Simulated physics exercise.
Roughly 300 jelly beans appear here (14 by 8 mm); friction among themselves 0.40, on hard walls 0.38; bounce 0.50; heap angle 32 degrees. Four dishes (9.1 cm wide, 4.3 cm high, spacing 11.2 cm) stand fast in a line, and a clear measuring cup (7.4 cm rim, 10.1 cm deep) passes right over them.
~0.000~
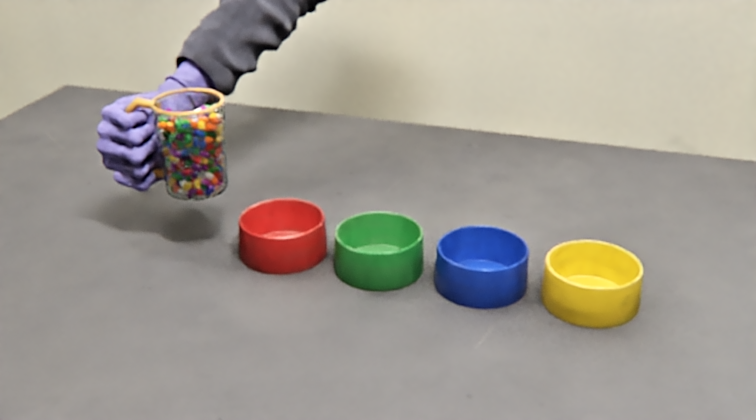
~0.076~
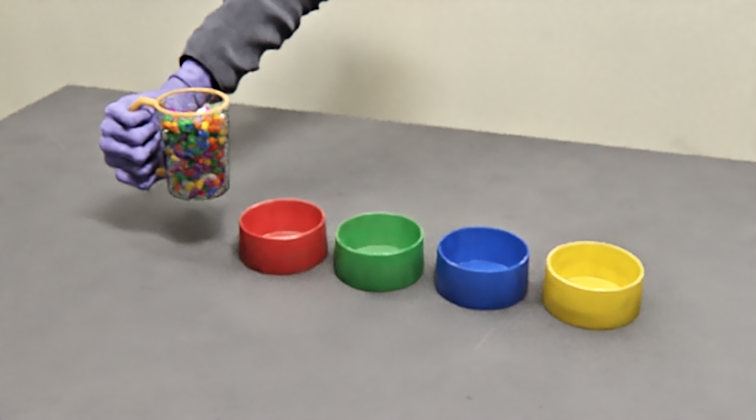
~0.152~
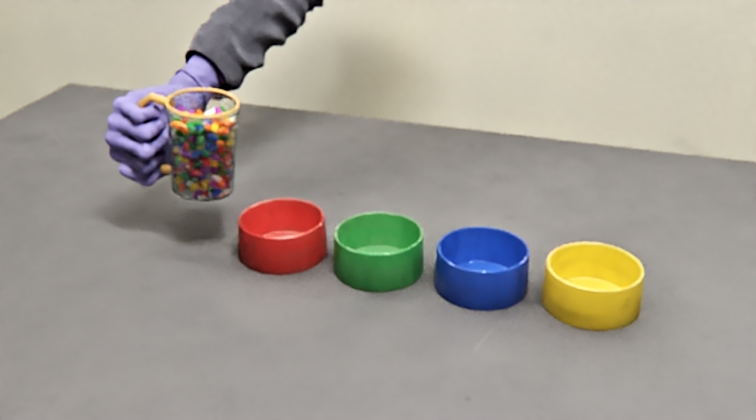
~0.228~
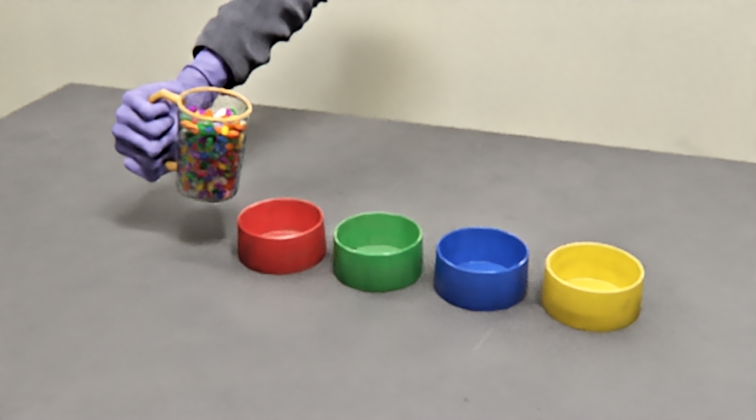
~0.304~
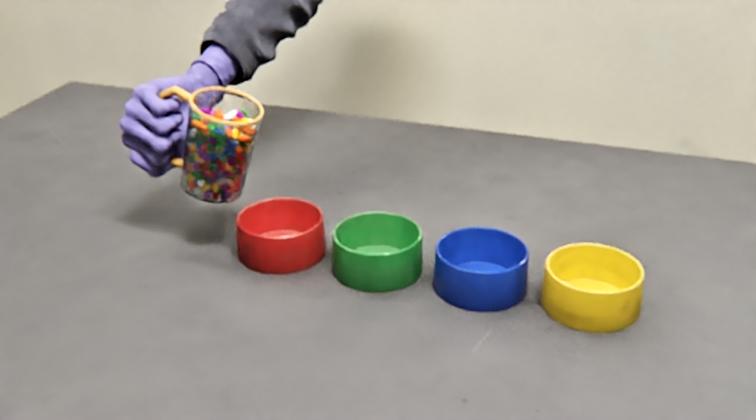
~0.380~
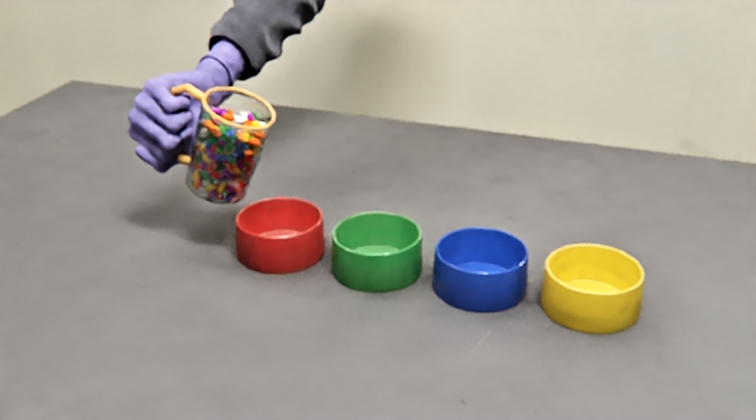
On a grey tabletop, a purple-gloved hand moving a clear cup of colourful beans slightly right and tilting it beside four coloured dishes.
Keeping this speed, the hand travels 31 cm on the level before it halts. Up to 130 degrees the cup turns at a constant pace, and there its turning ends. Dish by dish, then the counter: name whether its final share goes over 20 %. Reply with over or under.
Red under, blue over, green under, yellow under, counter under.
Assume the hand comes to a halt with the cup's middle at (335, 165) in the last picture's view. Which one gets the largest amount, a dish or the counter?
Result: Biggest portion at green.
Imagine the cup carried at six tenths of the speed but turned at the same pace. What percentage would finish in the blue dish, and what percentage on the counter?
Shares: Blue 0, counter 10.
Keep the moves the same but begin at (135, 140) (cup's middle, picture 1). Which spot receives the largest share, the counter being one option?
Green.
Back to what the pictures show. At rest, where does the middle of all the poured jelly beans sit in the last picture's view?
Roughly pixel (484, 265).
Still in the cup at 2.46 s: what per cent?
Somewhere near 5 per cent.
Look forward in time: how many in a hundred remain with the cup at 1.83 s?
Somewhere close to 60 percent.
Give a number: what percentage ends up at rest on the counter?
Roughly 10 in a hundred.
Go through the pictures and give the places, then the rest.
The first picture shows cup at (193, 145), tilt 0 degrees, lip at (219, 105), moved 0.0 cm; middle of the pieces at (196, 150); red dish at (282, 218); green dish at (379, 232); blue dish at (483, 248); yellow dish at (594, 264).
The second picture shows cup at (196, 146), tilt 2 degrees, lip at (223, 106), moved 0.3 cm; middle of the pieces at (199, 150).
The third picture shows cup at (203, 146), tilt 6 degrees, lip at (234, 110), moved 1.3 cm; middle of the pieces at (206, 151).
The fourth picture shows cup at (211, 146), tilt 11 degrees, lip at (247, 114), moved 2.4 cm; middle of the pieces at (214, 151).
The fifth picture shows cup at (219, 147), tilt 16 degrees, lip at (259, 119), moved 3.4 cm; middle of the pieces at (221, 152).
The sixth picture shows cup at (228, 148), tilt 21 degrees, lip at (270, 124), moved 4.5 cm; middle of the pieces at (229, 152); red dish at (279, 217); green dish at (377, 233); blue dish at (482, 250); yellow dish at (594, 268). Its pace works out near 65 degrees a second; the hand travels 14 cm a second.
After 1.25 s, tilt 78 degrees; cup holds 100 %.
Then, at 1.83 s, tilt 116 degrees; cup holds 60 %, blue 30 %.
After 2.46 s, tilt 130 degrees; cup holds 5 %, blue 85 %.
By 3.0 s all is still; red 0 %, blue 90 %, green 0 %, yellow 0 %, counter 10 %.
